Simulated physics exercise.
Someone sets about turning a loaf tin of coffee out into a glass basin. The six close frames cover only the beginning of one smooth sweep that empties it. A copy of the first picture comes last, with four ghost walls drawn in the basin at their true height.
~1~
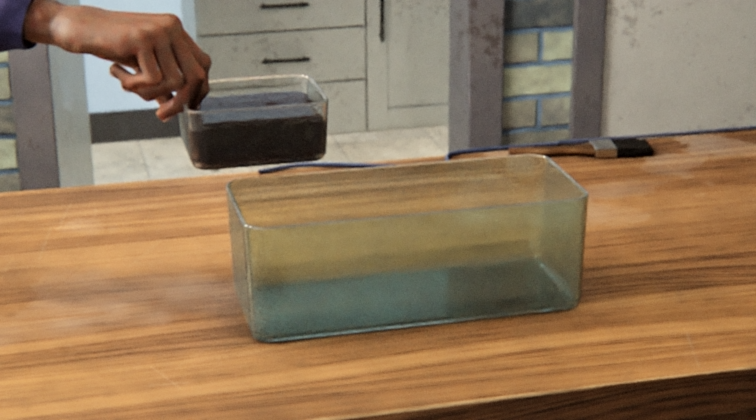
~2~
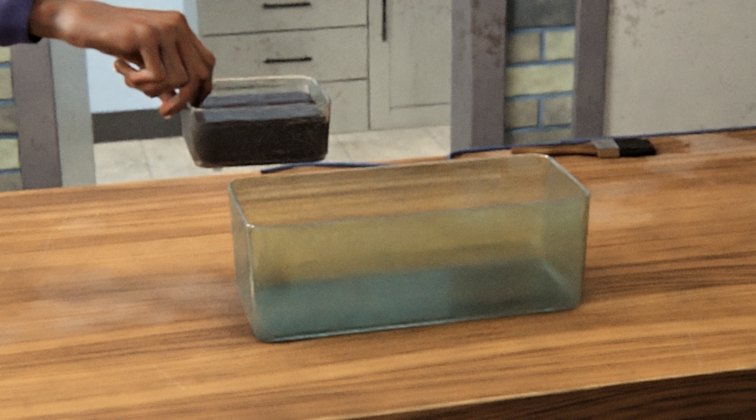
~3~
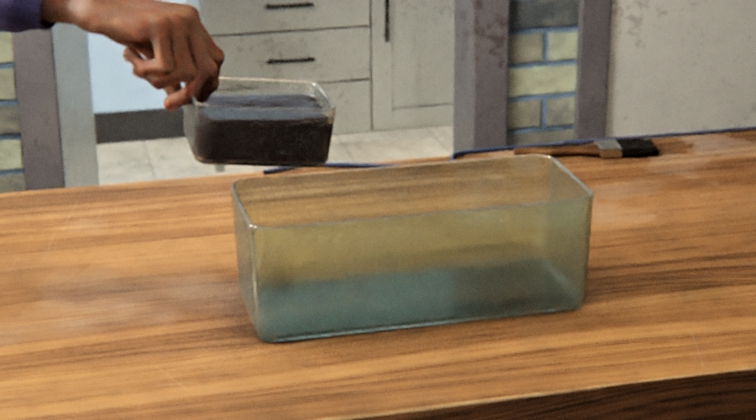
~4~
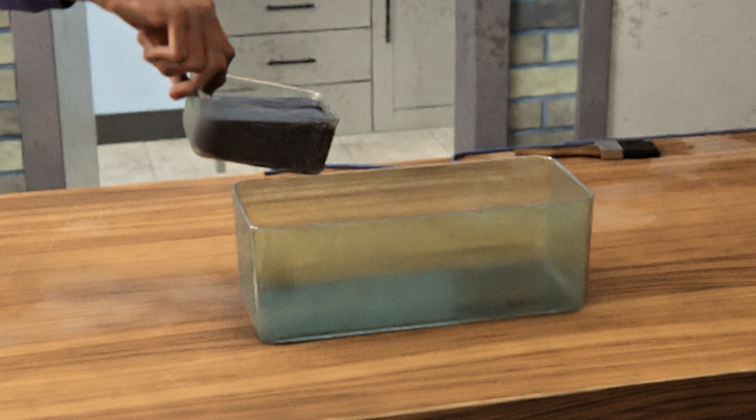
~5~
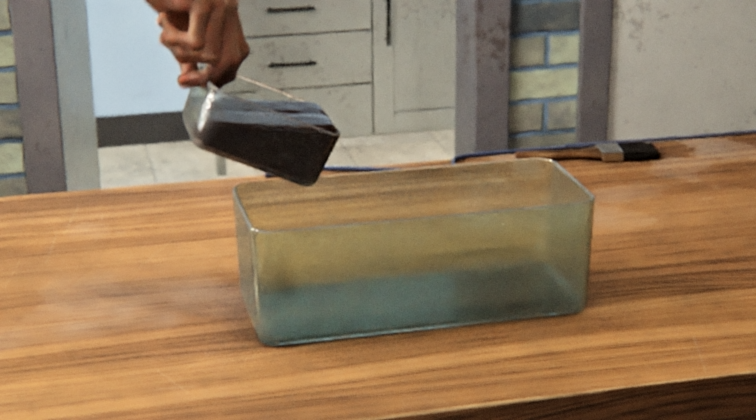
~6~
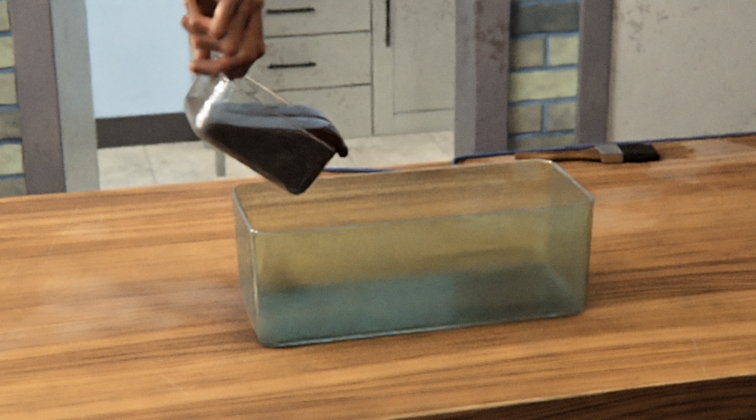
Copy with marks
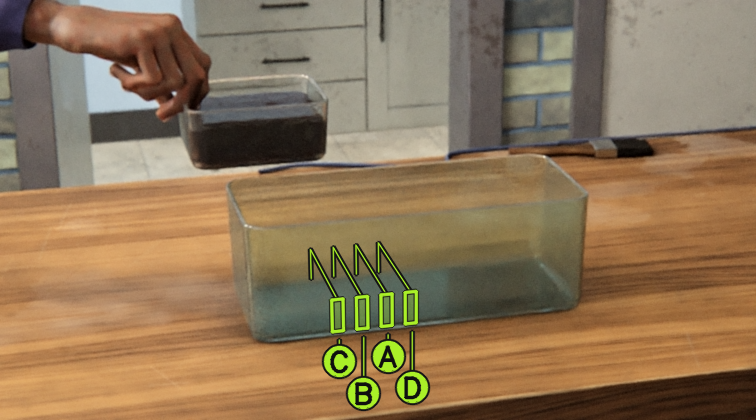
On a wooden tabletop, a hand tilting a small clear container of dark liquid to the right above a larger glass basin.
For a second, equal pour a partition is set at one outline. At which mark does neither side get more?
I would pick place A.
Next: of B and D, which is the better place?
That would be B.
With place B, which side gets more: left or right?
The right one.
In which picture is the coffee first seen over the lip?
Picture 5.
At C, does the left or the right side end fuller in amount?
The right side.
In lime, A at (388, 334); B at (363, 337); C at (339, 339); D at (412, 331).
Choosing A, about 49 % ends left of the wall and 50 % right of it.
Choosing B, about 29 % ends left of the wall and 71 % right of it.
Choosing C, about 21 % ends left of the wall and 79 % right of it.
Choosing D, about 82 % ends left of the wall and 15 % right of it; 3 % is lost outside.
